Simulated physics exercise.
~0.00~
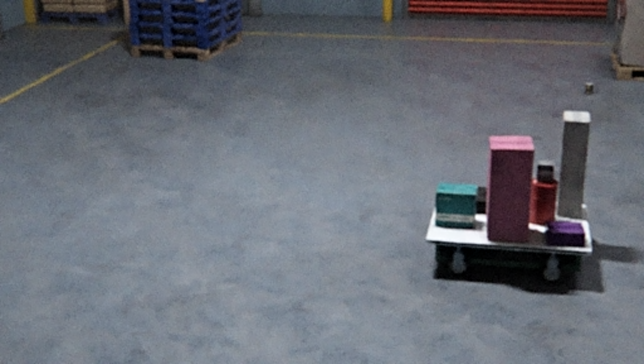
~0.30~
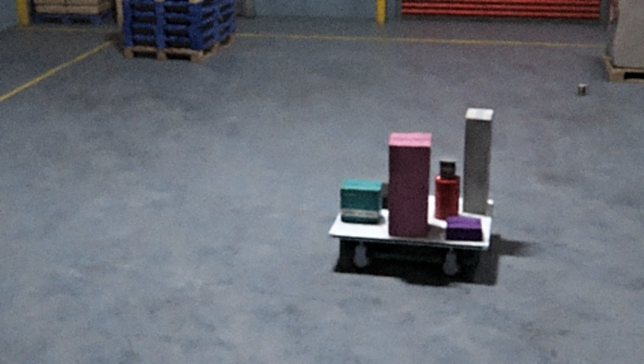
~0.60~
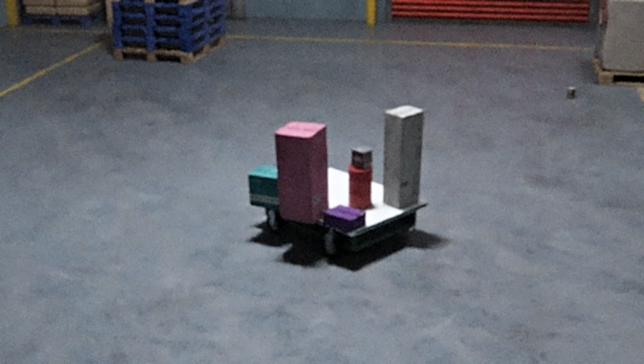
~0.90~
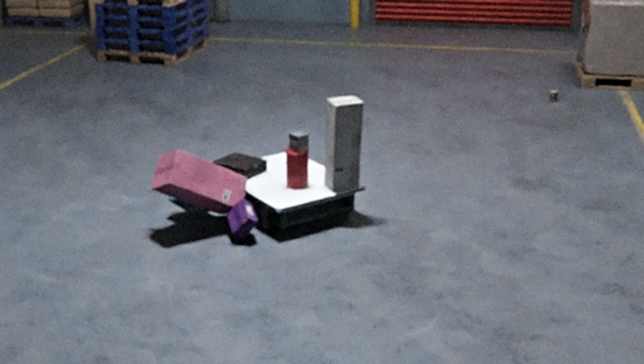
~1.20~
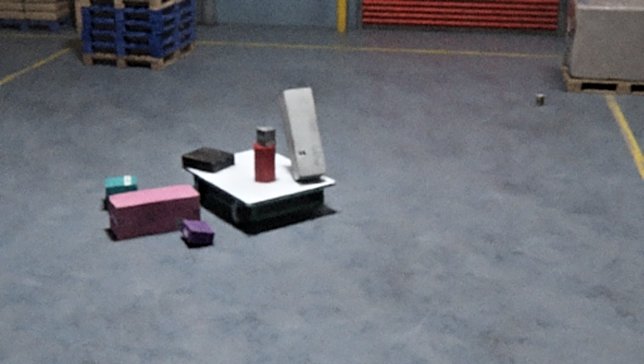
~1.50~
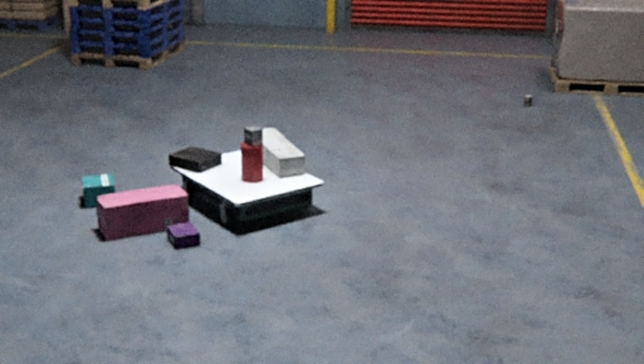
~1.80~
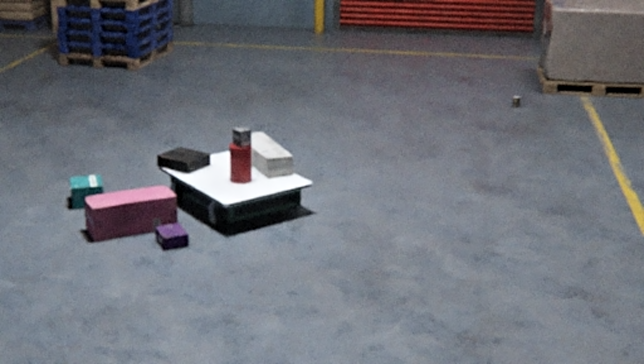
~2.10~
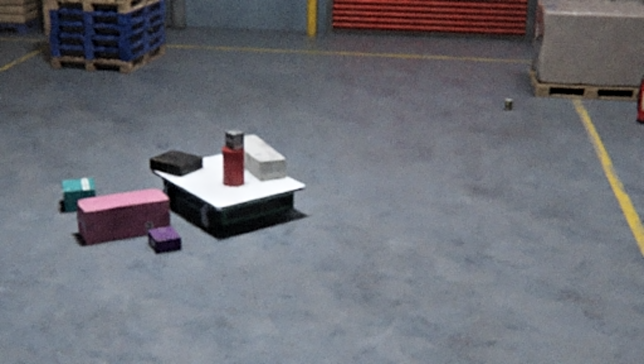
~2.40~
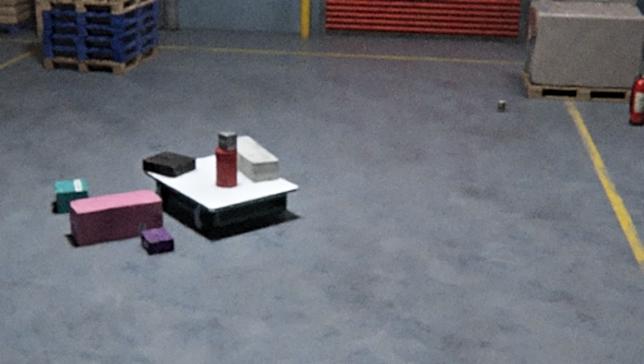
A robot cart moving left and turning, spilling pink, turquoise and purple boxes onto the floor, a white box toppling on deck.
